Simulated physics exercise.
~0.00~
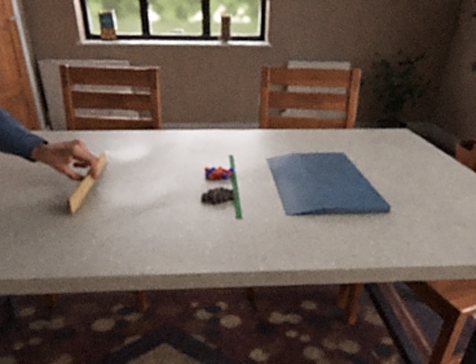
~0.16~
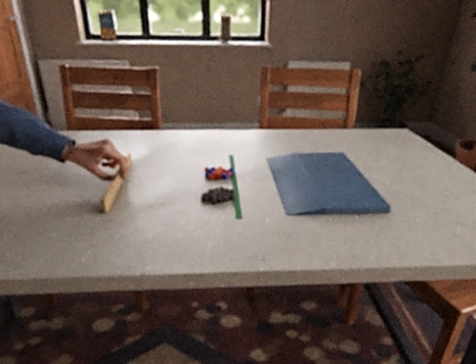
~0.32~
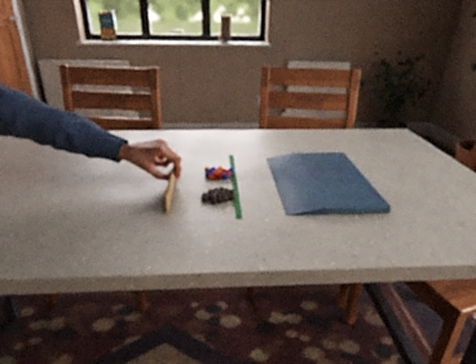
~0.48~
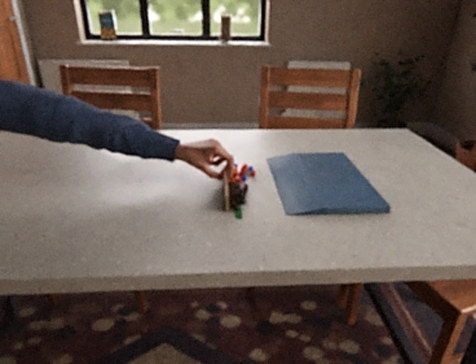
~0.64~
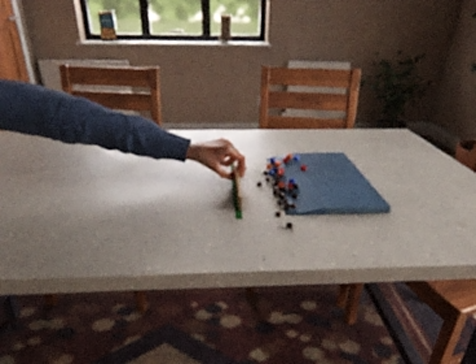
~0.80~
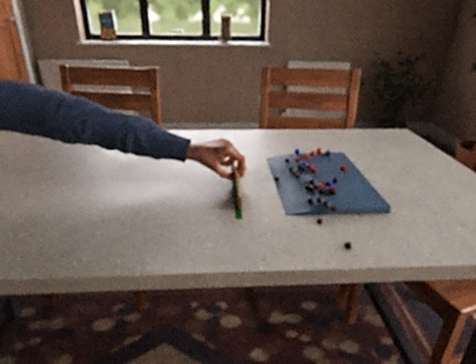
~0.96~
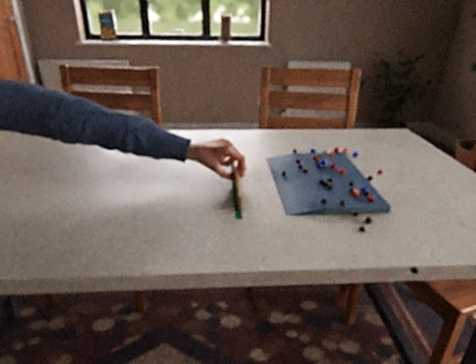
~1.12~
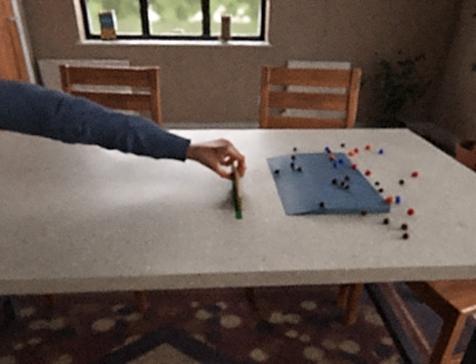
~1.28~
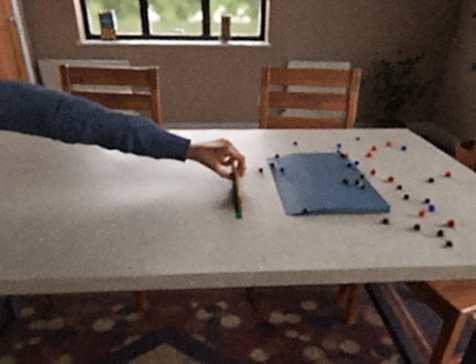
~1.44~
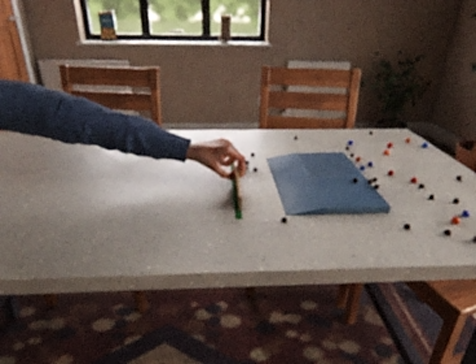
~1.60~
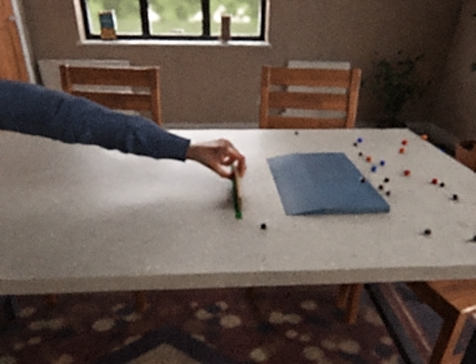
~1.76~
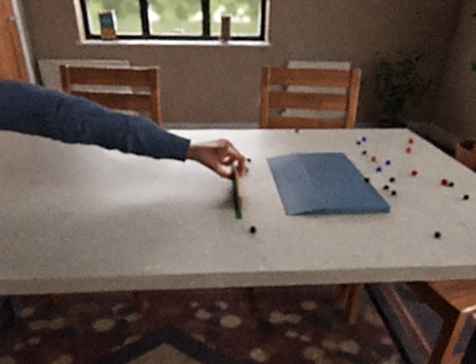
A hand sweeping a wooden strip right to green tape, small beads scattering over a blue wedge and across the table beyond.
